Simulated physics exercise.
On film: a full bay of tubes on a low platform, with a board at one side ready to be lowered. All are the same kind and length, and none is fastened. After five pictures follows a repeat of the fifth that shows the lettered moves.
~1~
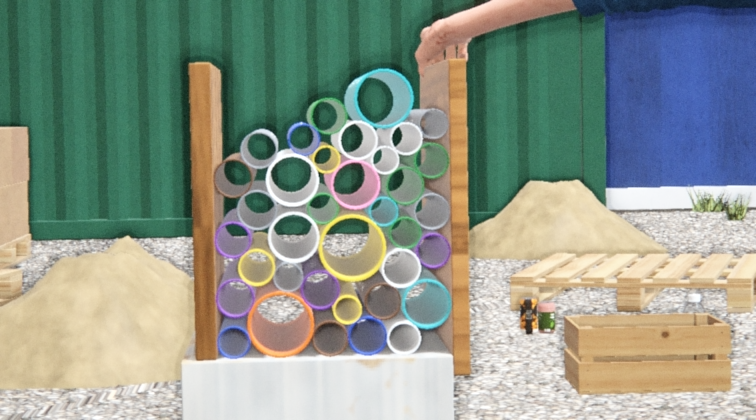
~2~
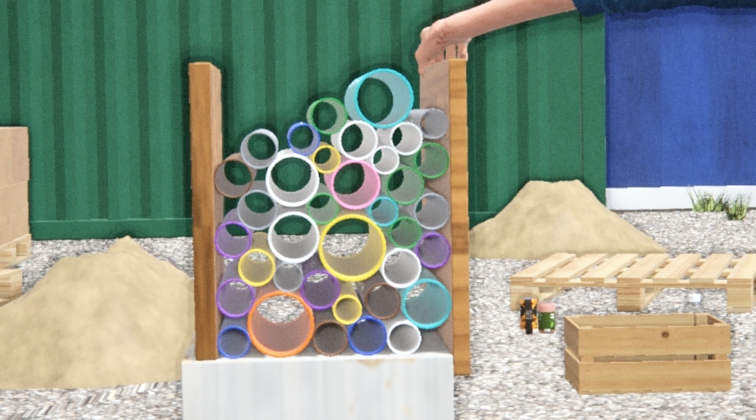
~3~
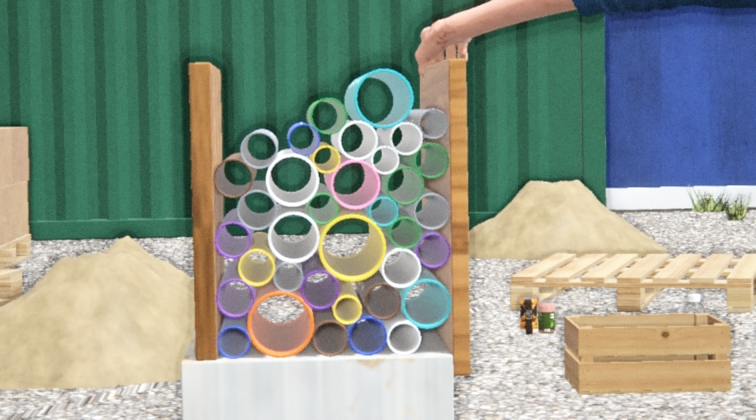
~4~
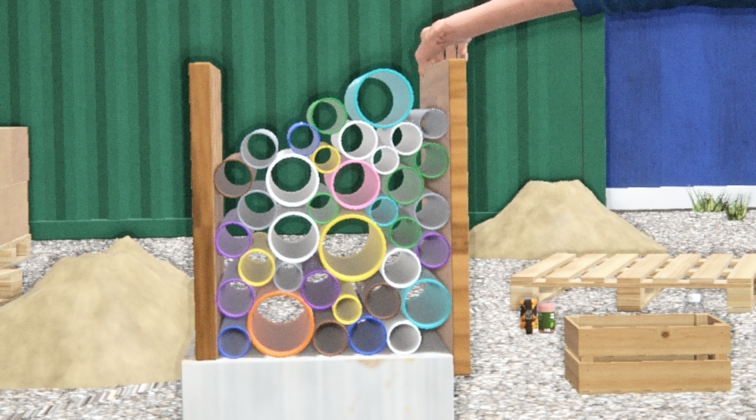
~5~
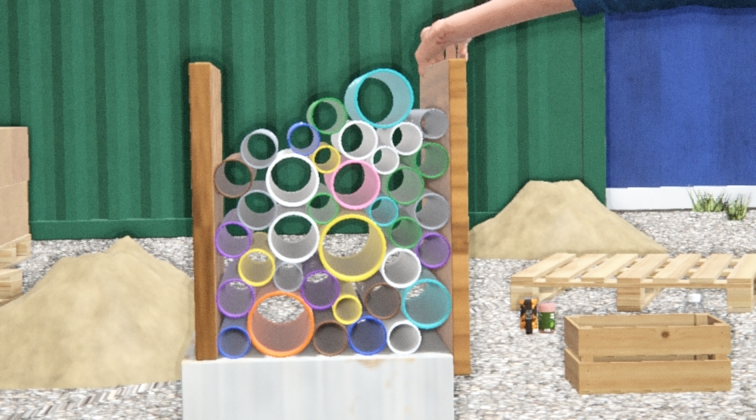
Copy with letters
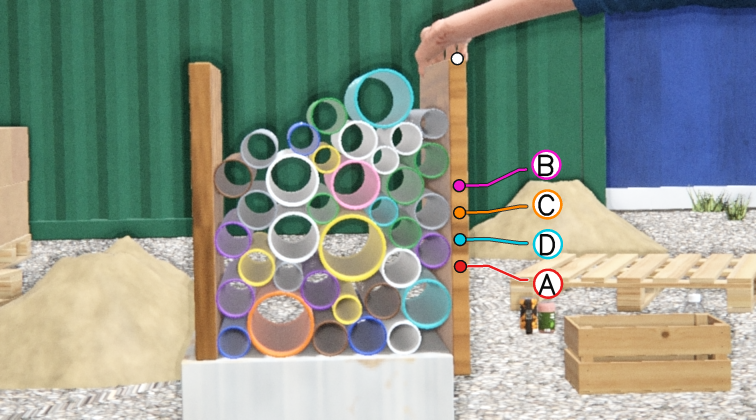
A hand rested on top of the board at the right and stayed still, while colourful tubes of different widths sat stacked between wooden boards on a pale platform, with nothing noticeably moving.
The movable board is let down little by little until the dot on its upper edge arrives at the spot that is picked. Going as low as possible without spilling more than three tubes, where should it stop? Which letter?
Stop at B.
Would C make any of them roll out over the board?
Yes, at C.
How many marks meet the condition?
The number is one.
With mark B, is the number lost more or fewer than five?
It loses fewer than five.
On the marked copy, A at (460, 266); B at (459, 186); C at (460, 213); D at (460, 239); the white dot at (457, 59).
Following B. Soon after the start, top of the board (449, 118).
Later, top of the board (450, 185).
In the end, top of the board (450, 186), one out over the board.
As for the rest, A more than three out over the board; C more than three out over the board; D more than three out over the board.
